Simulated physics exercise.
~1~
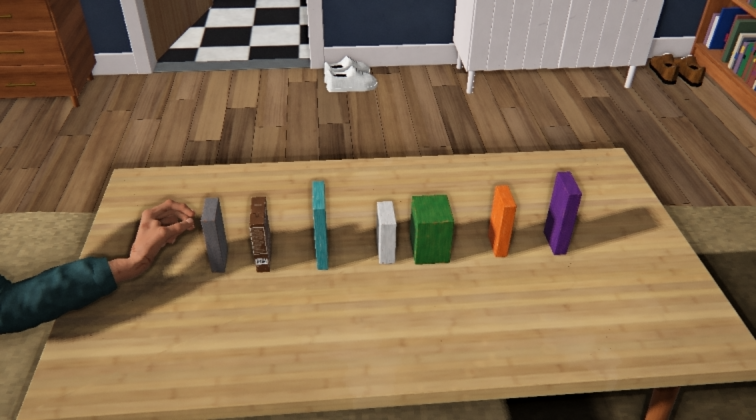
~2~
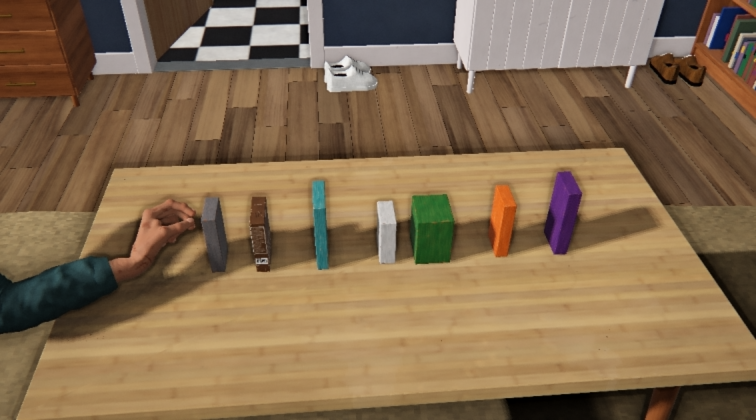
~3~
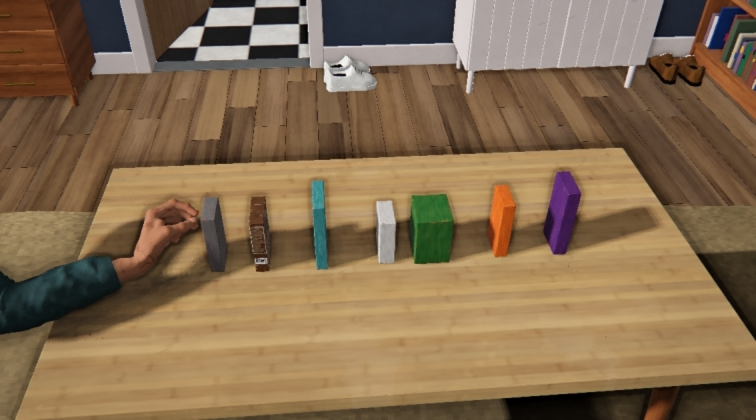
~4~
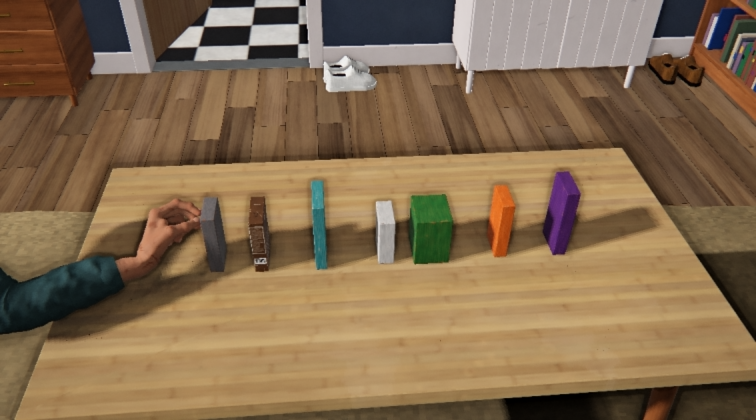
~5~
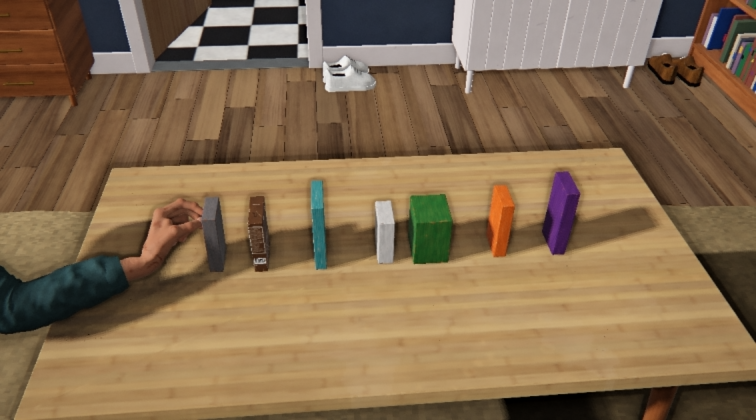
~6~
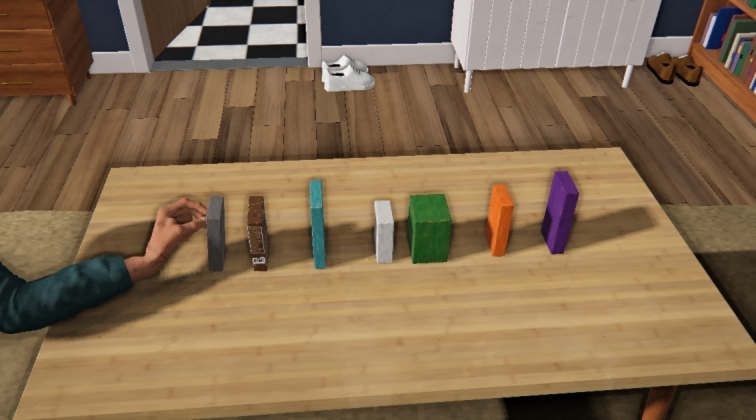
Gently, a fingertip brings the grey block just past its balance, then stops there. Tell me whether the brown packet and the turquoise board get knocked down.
Outcome: The brown packet is no longer standing at the end. The turquoise board is no longer standing at the end.
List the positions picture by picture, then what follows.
In the first picture, brown packet (261, 235); turquoise board (321, 226).
In the second picture, green block (431, 229); orange block (502, 221).
In the third picture, white block (386, 233); green block (431, 229).
In the fourth picture, orange block (501, 222); white block (385, 233).
In the fifth picture, grey block 2° over; green block (429, 229); orange block (500, 221).
In the sixth picture, grey block 6° over; brown packet (258, 234); turquoise board (318, 225).
Then, 0.40 s later than the last frame, grey block 52° over; brown packet tilted by 32° near (277, 234).
Then, 0.50 s later than the last frame, grey block 65° over; brown packet tilted by 56° near (289, 239); turquoise board tilted by 10° near (326, 225).
Then, 0.70 s later than the last frame, grey block 71° over; brown packet on its side near (296, 246); turquoise board tilted by 50° near (357, 231); white block tilted by 18°.
Then, 1.30 s later than the last frame, grey block 72° over; turquoise board tilted by 59° near (361, 234); brown packet on its side near (297, 246); white block tilted by 29°.
When it is over, lying over on the table, turquoise board and brown packet; left askew, white block; the other 2 as before. End places, in pixels of the last picture, brown packet near (296, 246), turquoise board near (361, 234).
